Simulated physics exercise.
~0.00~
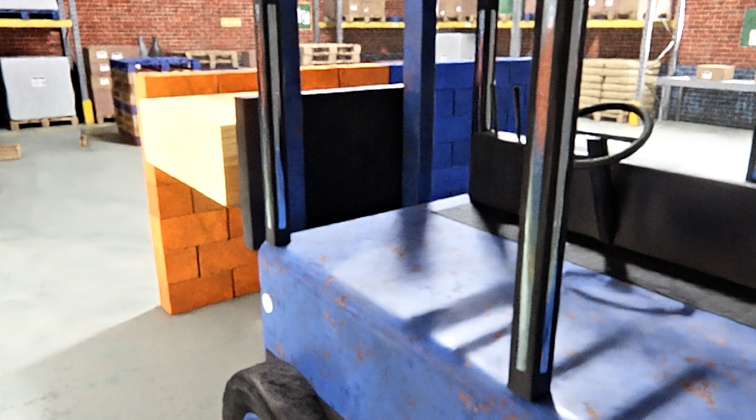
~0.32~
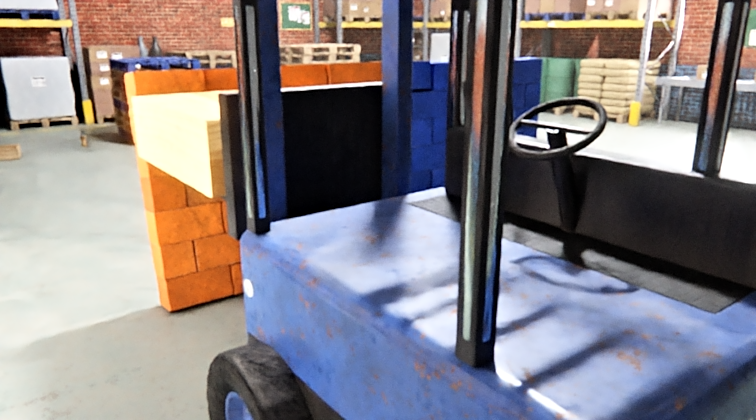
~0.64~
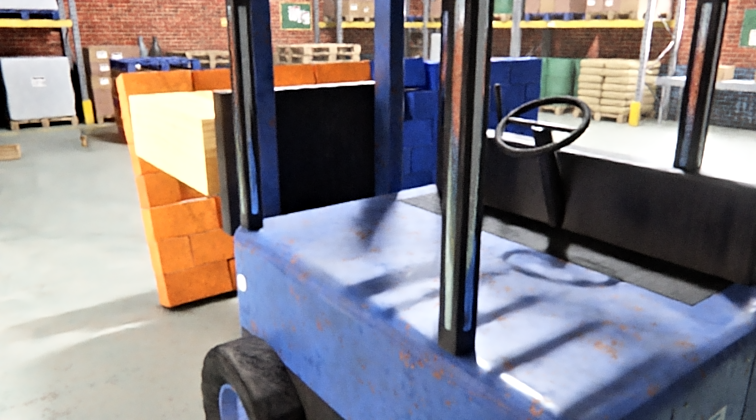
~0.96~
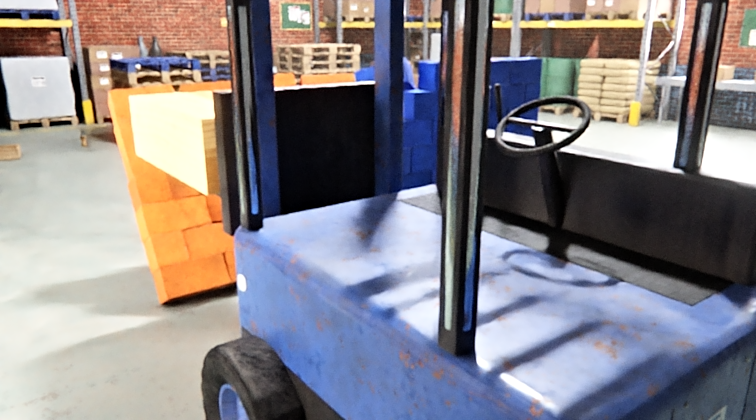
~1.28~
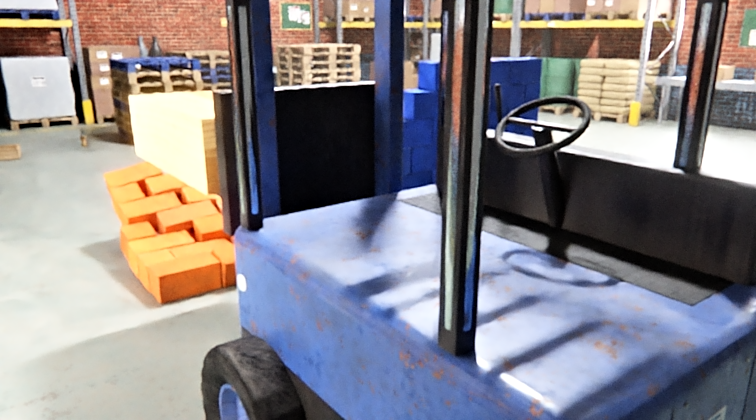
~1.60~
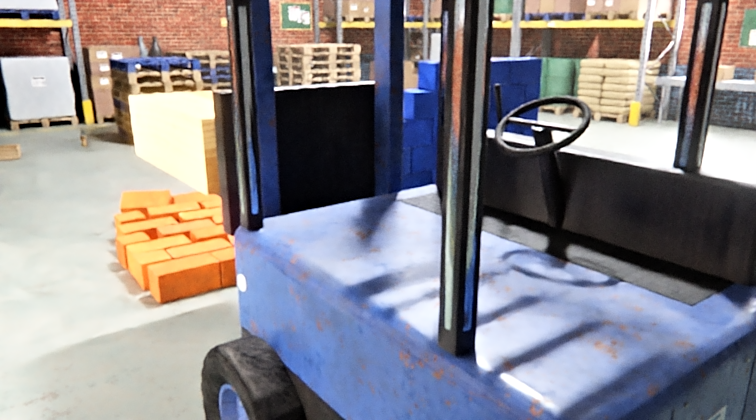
In a brick-walled warehouse with pallets and shelving behind, a blue forklift carries a pale, box-shaped load up against a wall of orange and blue blocks. The forklift edges forward, to the left, and then stops. The orange part of the wall tilts away from it, leaning further and further while the blue part beyond stays upright. The leaning section then topples over and drops to the floor. It ends as a low heap of orange blocks beside the load, with most of the blue blocks still standing behind the forklift.
